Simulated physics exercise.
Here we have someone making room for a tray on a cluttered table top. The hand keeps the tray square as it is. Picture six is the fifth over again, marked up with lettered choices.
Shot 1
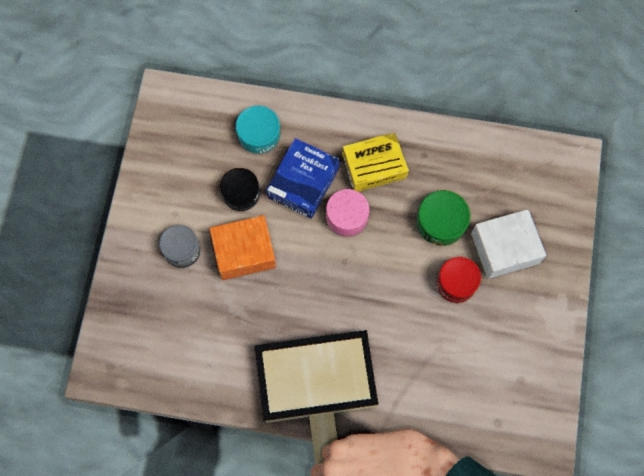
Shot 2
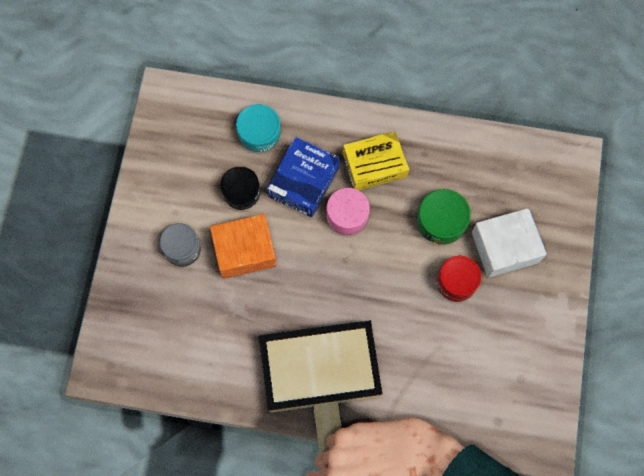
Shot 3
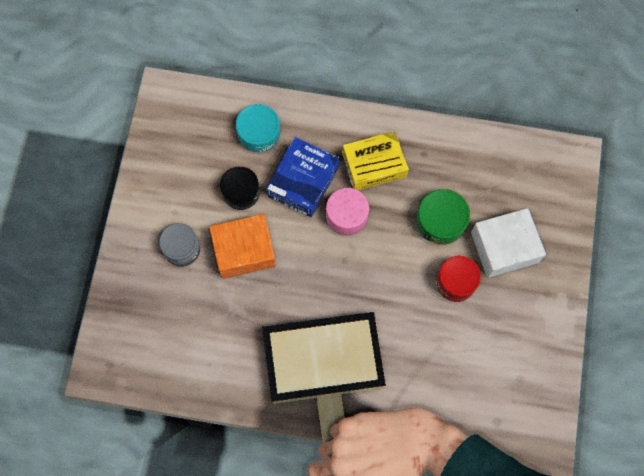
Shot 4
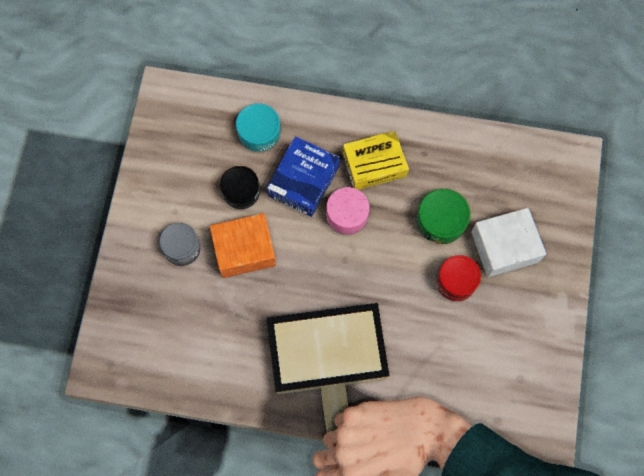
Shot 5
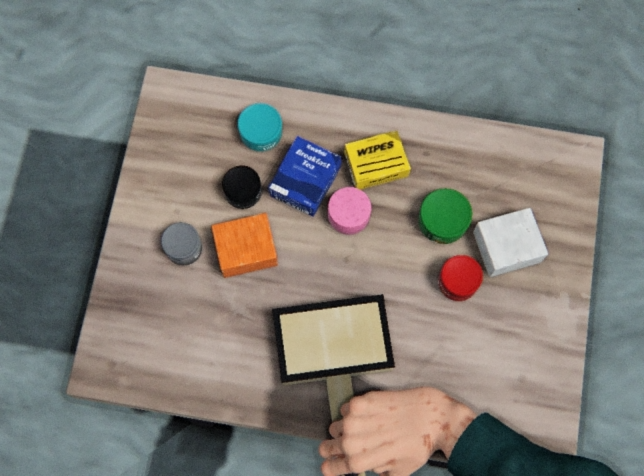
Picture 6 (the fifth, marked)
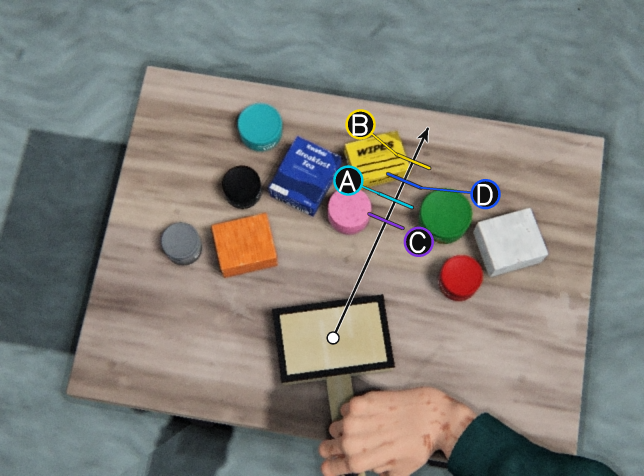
The clip opens on a wooden table top scattered with colourful round tubs, small boxes and blocks, a hand gripping the handle of a black-edged tray at the bottom. The hand slides the tray slowly upward and slightly right, a short distance into open space, while the other objects stay put.
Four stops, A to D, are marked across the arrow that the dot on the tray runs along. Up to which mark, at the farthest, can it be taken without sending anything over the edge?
Stop at B.
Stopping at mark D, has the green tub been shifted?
By then, yes.
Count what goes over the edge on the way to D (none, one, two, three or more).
By then, none.
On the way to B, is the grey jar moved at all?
By then, no.
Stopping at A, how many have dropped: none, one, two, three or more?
The count is none.
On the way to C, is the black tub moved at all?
No.
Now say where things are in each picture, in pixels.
Blue packet (304, 178); turquoise tub (258, 130); grey jar (180, 247), in the first picture.
Tray (321, 365); red jar (459, 279), in the second picture.
Tray (324, 357); orange block (243, 247), in the third picture.
Tray (327, 347); black tub (240, 188), in the fourth picture.
Tray (333, 338); white block (510, 243); blue packet (306, 176); turquoise tub (260, 127), in the fifth picture.
On the copy, A at (395, 200); B at (413, 162); C at (386, 221); D at (404, 181); the arrow from (333, 338) to (428, 128); the white dot at (333, 338).
On B. First, tray (362, 275); turquoise tub (260, 127); yellow box (377, 161).
Then, tray (391, 212); yellow box (380, 135); pink pot (350, 163).
Finally, tray (412, 166); yellow box (389, 110); pink pot (347, 122); nothing has fallen.
By contrast, A is safe but short; C is safe but short; D is safe but short.
